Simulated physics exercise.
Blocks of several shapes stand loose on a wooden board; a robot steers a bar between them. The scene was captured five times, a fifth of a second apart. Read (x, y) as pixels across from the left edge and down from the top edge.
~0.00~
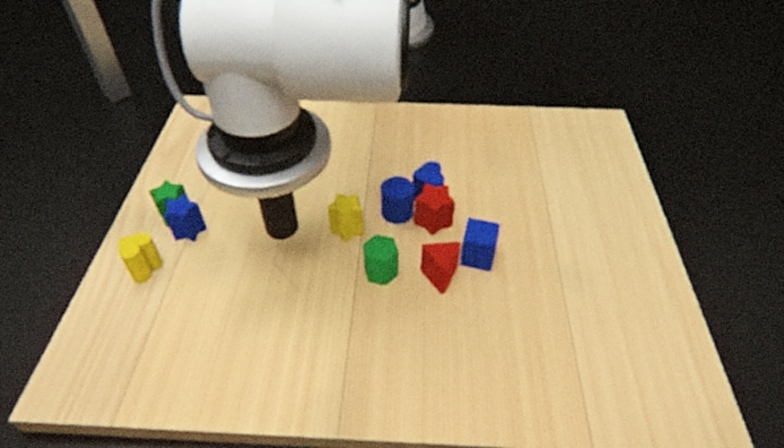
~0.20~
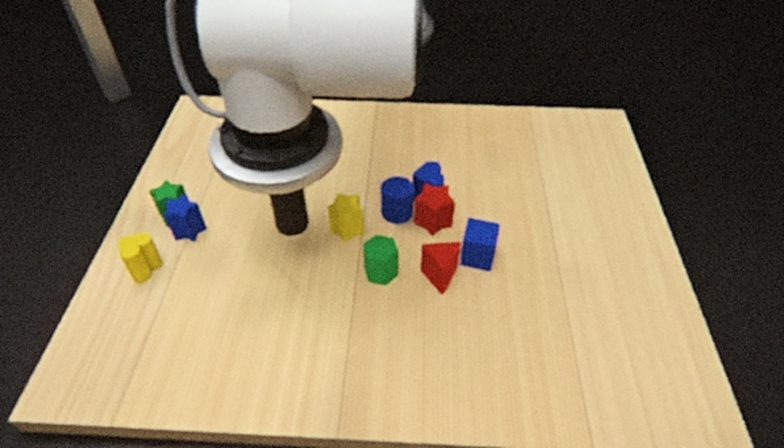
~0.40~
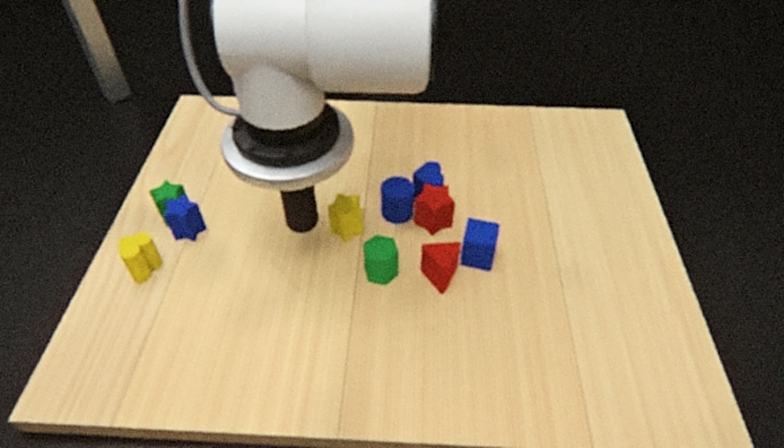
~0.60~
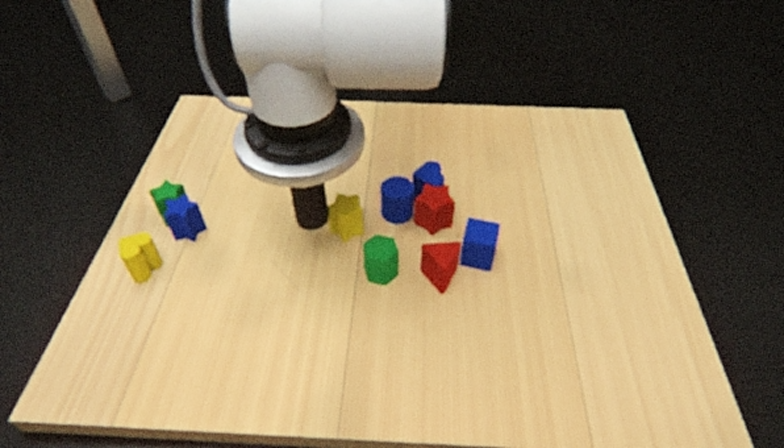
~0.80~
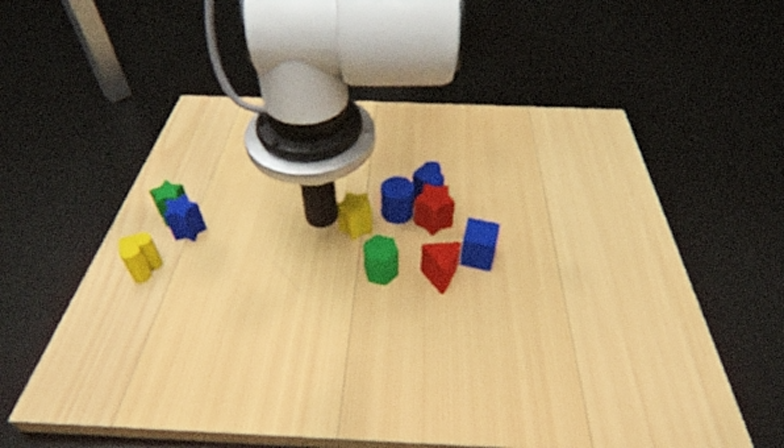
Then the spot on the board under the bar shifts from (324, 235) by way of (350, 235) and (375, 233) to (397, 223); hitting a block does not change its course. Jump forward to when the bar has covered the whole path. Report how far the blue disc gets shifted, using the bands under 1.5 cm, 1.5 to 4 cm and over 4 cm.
Upwards of 4 cm.
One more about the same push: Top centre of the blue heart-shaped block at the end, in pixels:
Its top face will be centred at roughly (449, 159).
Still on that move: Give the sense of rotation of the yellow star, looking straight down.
From overhead, anticlockwise.
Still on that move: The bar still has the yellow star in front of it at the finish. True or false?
That claim is true.
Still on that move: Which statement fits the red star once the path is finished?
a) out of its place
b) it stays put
Option a.
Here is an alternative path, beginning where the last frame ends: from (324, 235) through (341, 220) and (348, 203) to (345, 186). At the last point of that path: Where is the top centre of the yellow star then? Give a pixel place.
At roughly (370, 192).
On the path given first. Halfway along, bar (362, 218); yellow star (389, 195), turned 35° anticlockwise; blue disc (409, 180); blue heart-shaped block (434, 170), turned 20° clockwise.
At the end, bar (397, 206); yellow star (416, 180), turned 65° anticlockwise; blue disc (421, 161); blue heart-shaped block (449, 159), turned 55° clockwise; red star (451, 191), turned 40° clockwise.
